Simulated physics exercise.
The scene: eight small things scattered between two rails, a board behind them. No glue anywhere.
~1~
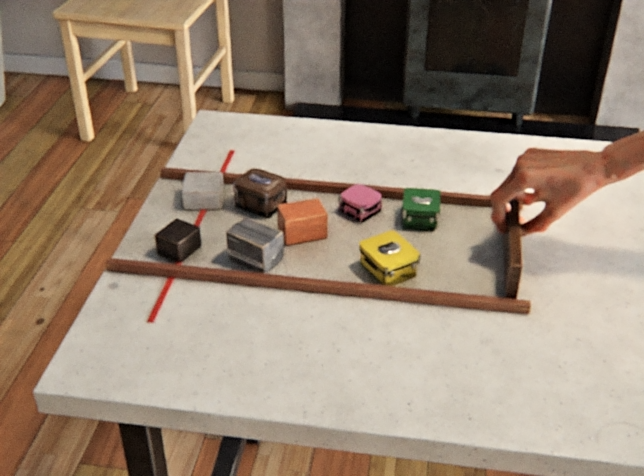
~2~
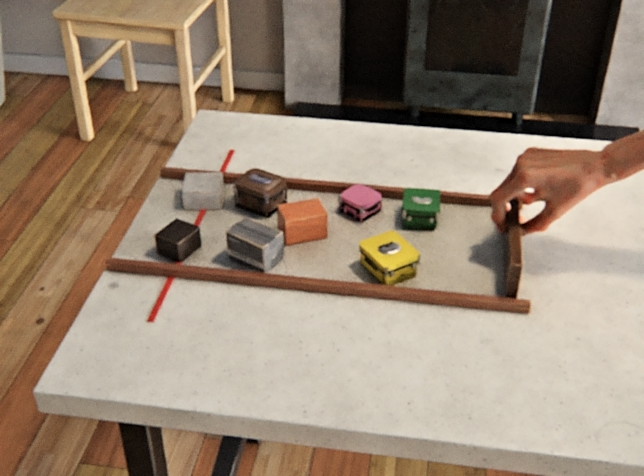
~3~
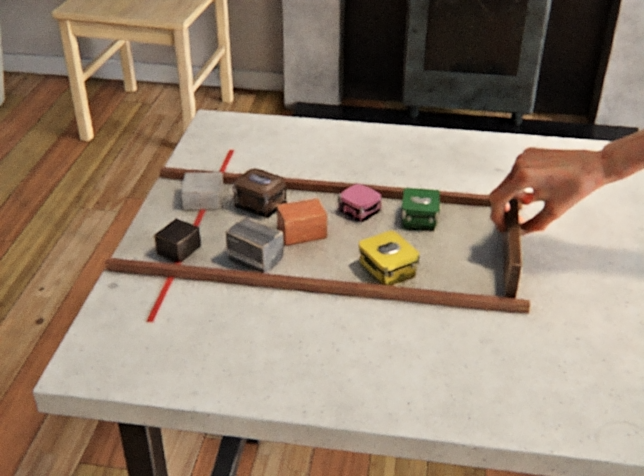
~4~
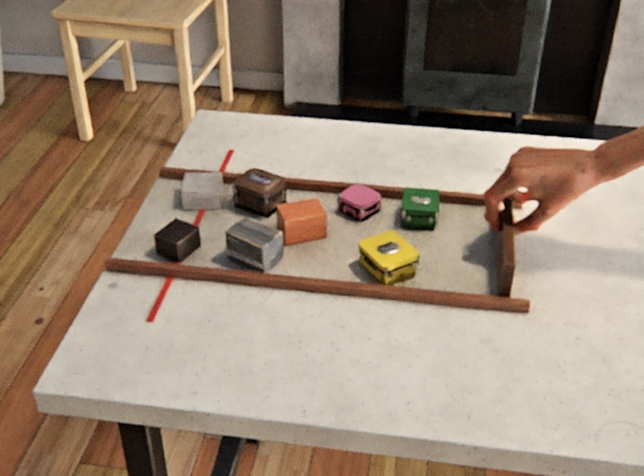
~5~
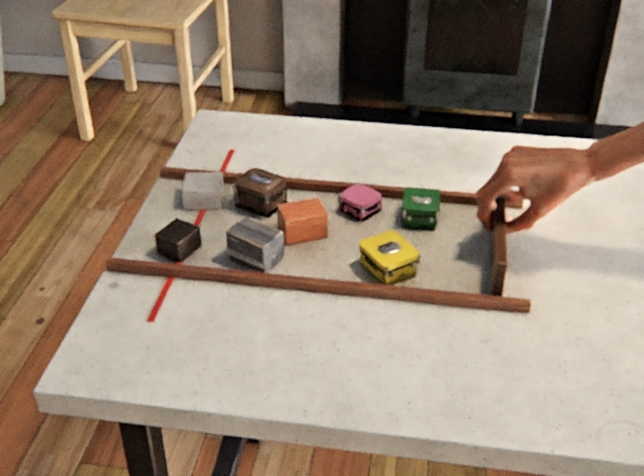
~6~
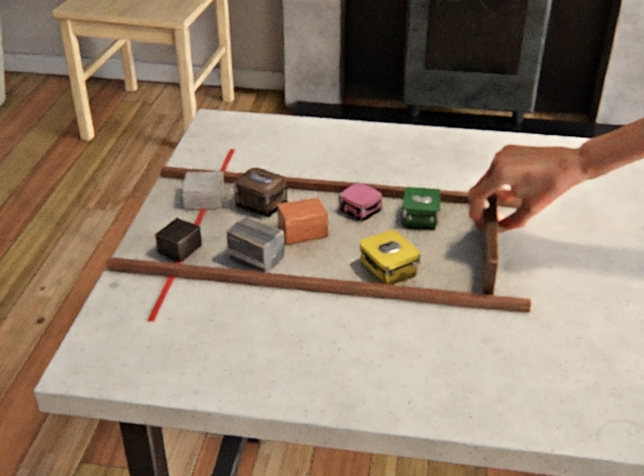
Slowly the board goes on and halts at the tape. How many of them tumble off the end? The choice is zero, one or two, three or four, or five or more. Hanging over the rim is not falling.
Outcome: The number that fall off is three or four.
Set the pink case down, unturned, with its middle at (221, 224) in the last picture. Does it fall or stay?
Then it remains up.
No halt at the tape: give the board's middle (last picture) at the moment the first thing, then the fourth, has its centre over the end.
Its middle is around (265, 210) and later (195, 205).
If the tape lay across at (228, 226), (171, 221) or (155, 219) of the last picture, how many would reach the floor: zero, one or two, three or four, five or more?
In that order: Either one or two; five or more; 5 or more.
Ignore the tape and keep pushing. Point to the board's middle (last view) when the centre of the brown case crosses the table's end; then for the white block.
About (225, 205), and (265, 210) for the other.
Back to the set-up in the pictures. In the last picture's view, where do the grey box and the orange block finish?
Near (118, 237) and (179, 204).
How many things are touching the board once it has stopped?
The number is 3.
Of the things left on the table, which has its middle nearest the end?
Foremost is the grey box.
A little later, none off yet; black block at rest near (179, 240); white block at rest near (204, 190); brown case at rest near (261, 191).
Next, none off yet; black block moving near (170, 239); white block shifted about its own width near (168, 187); brown case shifted about its own width near (205, 188).
When it is over, the number that fall off is three or four; down, brown case, white block and black block.
